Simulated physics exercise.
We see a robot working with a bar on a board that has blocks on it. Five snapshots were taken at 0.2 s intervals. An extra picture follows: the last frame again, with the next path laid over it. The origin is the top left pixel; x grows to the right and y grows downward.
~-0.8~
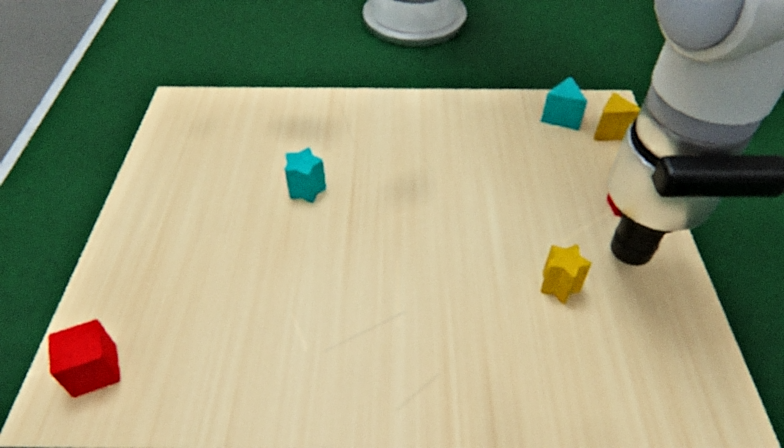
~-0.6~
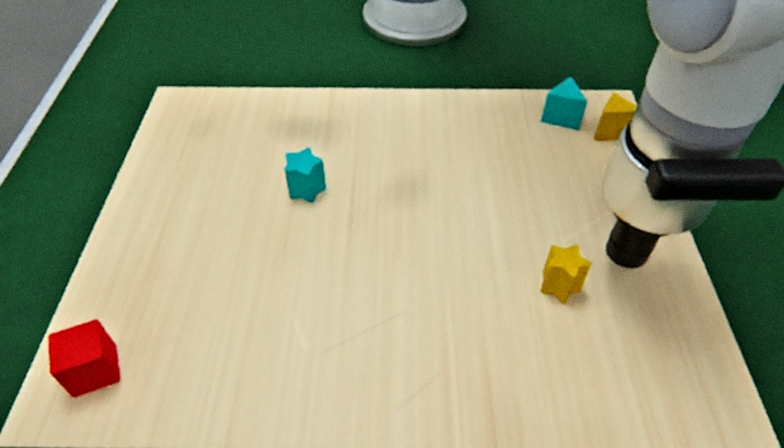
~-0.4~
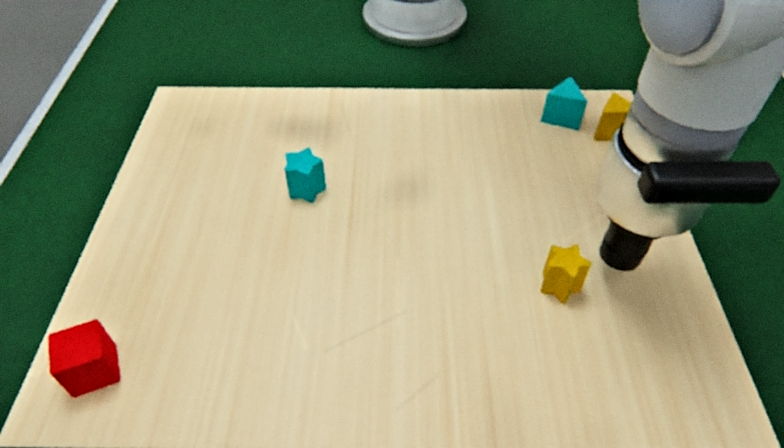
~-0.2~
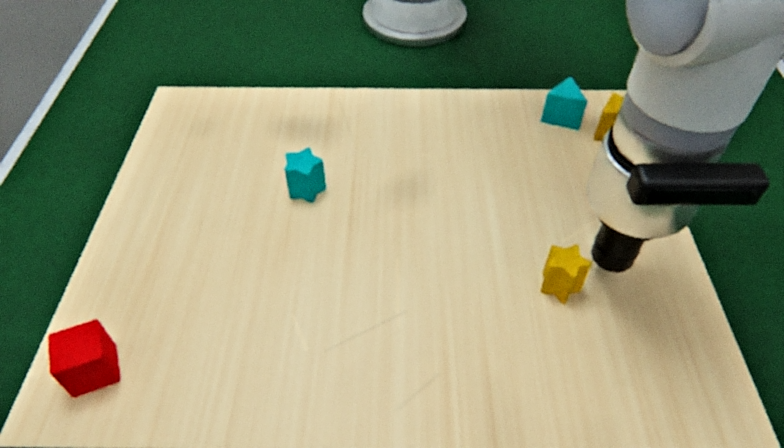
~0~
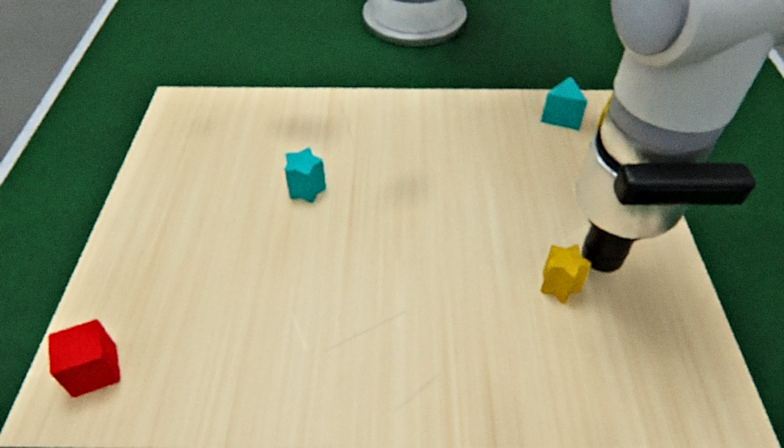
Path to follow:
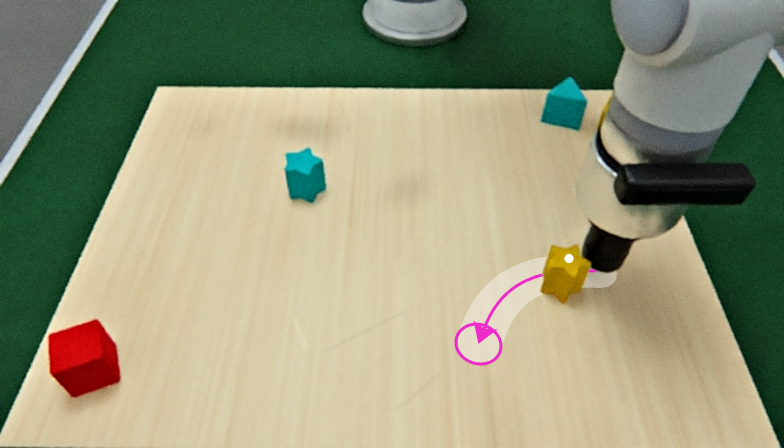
On a wooden board with scattered blocks, a robot arm moves slightly left beside a yellow star.
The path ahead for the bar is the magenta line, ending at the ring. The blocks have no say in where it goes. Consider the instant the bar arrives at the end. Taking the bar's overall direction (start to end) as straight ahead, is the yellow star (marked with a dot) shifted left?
I'd say yes.
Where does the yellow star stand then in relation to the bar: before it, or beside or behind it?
When the path ends, it will sit ahead of the bar.
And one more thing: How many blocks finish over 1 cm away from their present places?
Total: One.
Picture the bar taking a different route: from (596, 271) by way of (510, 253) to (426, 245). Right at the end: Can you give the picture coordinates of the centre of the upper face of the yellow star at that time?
Its top middle is near (546, 259).
The line goes from (596, 271) over (543, 275) and (501, 300) to (478, 344); the dot is on the yellow star.
What follows on the original path. One third of the way, bar at (547, 261); yellow star at (530, 269), turned 25° anticlockwise.
Two thirds of the way, bar at (504, 286); yellow star at (486, 298), turned 30° anticlockwise.
At the end, bar at (481, 331); yellow star at (457, 344), turned 25° anticlockwise; red hexagon unmoved.
